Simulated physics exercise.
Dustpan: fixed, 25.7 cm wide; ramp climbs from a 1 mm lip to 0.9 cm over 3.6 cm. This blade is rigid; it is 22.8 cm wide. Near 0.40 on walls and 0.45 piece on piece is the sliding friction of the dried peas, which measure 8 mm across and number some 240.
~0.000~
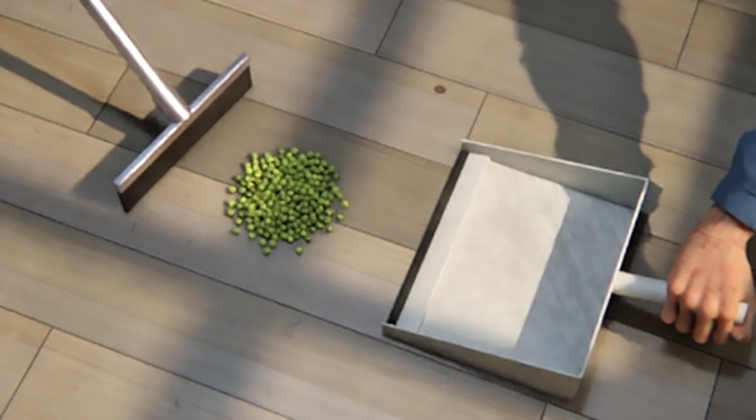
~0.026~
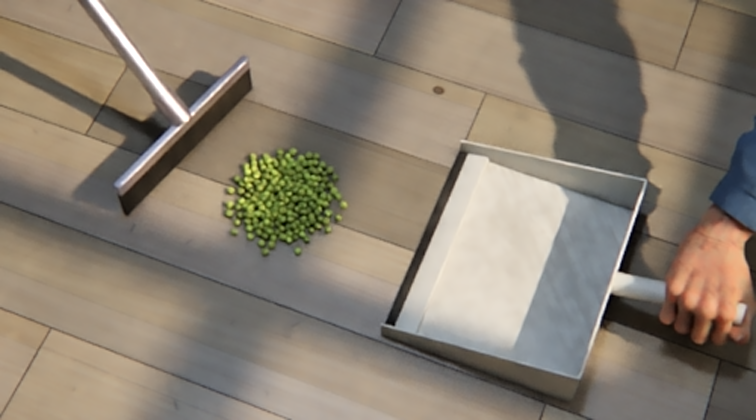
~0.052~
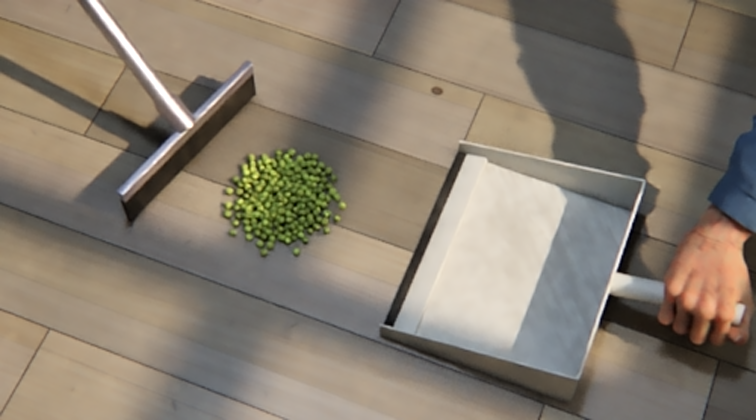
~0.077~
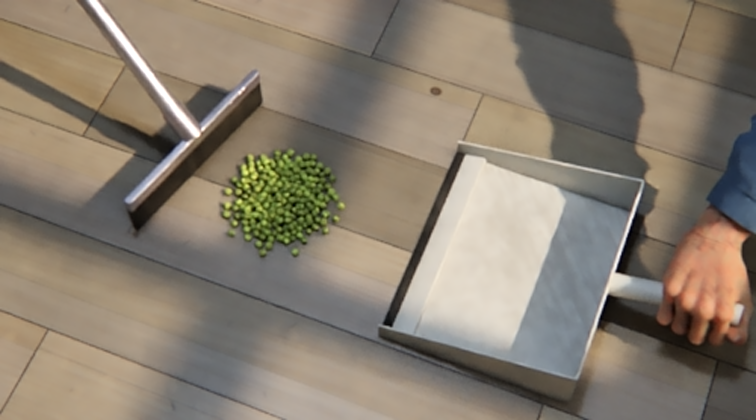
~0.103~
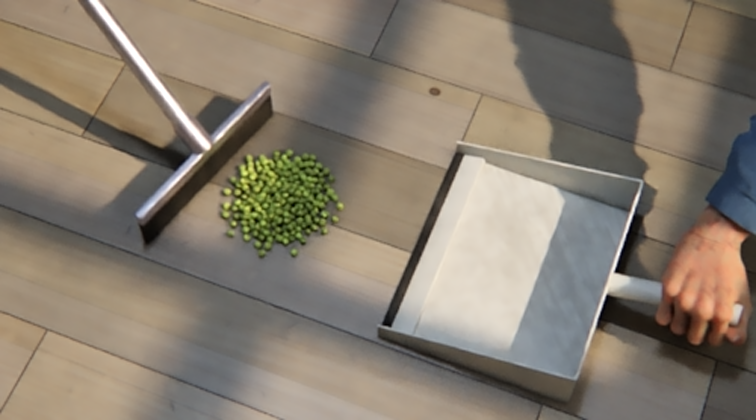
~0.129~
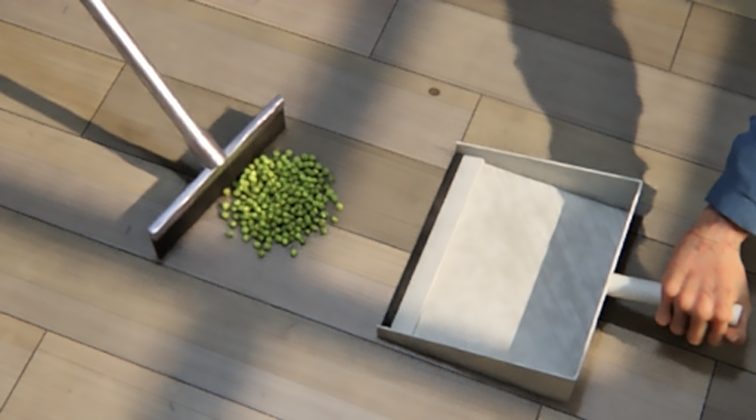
A metal-handled squeegee with a dark blade slides across a grey-brown plank floor, seen from above at an angle in sunlight and shadow. A loose pile of small green balls lies between it at left and a pale metal dustpan at right, whose handle a blue-sleeved hand grips. The blade creeps, then moves faster down and right, reaching the pile's near edge, while pan and view stay almost still.
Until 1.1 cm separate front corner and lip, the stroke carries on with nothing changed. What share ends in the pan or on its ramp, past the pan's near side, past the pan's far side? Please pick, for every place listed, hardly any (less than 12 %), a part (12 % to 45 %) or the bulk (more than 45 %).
In the pan or on its ramp: A part, past the pan's near side: A part, past the pan's far side: Hardly any.
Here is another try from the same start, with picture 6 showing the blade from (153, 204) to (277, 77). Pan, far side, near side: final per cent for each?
The pan gets 25, the far side 0 and the near side 15.
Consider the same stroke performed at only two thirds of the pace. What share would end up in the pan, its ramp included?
I'd put it at roughly 30 per cent.
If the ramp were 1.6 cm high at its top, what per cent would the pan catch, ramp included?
I'd expect close to 30 per cent.
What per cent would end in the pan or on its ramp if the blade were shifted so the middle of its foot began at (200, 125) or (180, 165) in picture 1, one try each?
I'd put it near 45 per cent for the first and near 35 per cent for the second.
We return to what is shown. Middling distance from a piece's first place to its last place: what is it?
Around 22 centimetres.
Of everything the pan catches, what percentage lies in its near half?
90 per cent.
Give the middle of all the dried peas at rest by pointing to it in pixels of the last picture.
Centre at rest, approx.: (408, 314) px.
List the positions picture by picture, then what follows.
Blade from (120, 187) to (245, 62), moved 0.0 cm, 0 of the pieces shifted so far; middle of the pieces at (287, 196); pan at (530, 275), in the first frame.
Blade from (120, 190) to (245, 64), moved 0.3 cm, 0 of the pieces shifted so far; middle of the pieces at (286, 197), in the second frame.
Blade from (124, 196) to (249, 70), moved 1.3 cm, 0 of the pieces shifted so far; middle of the pieces at (284, 197), in the third frame.
Blade from (131, 205) to (256, 78), moved 2.9 cm, 0 of the pieces shifted so far; middle of the pieces at (283, 198), in the fourth frame.
Blade from (141, 219) to (267, 90), moved 5.2 cm, 0 of the pieces shifted so far; middle of the pieces at (282, 198), in the fifth frame.
Blade from (154, 234) to (279, 104), moved 7.7 cm, 8 of the pieces shifted so far; middle of the pieces at (281, 198); pan at (524, 277). Its pace works out near 0.97 m/s, heading 27 degrees towards the viewer's side, in the sixth frame.
After 0.25 s, middle of the blade 13 cm from the lip; 0 % over the lip, far side 0 %, near side 5 %.
After 0.34 s, middle of the blade 6 cm from the lip; 5 % over the lip, far side 0 %, near side 20 %.
Then, at 0.56 s, middle of the blade 4 cm from the lip; 50 % over the lip, far side 0 %, near side 25 %.
By 1.8 s all is still; pan 40 %, near side 25 %, far side 0 %, in front of the lip or behind the blade 30 %.
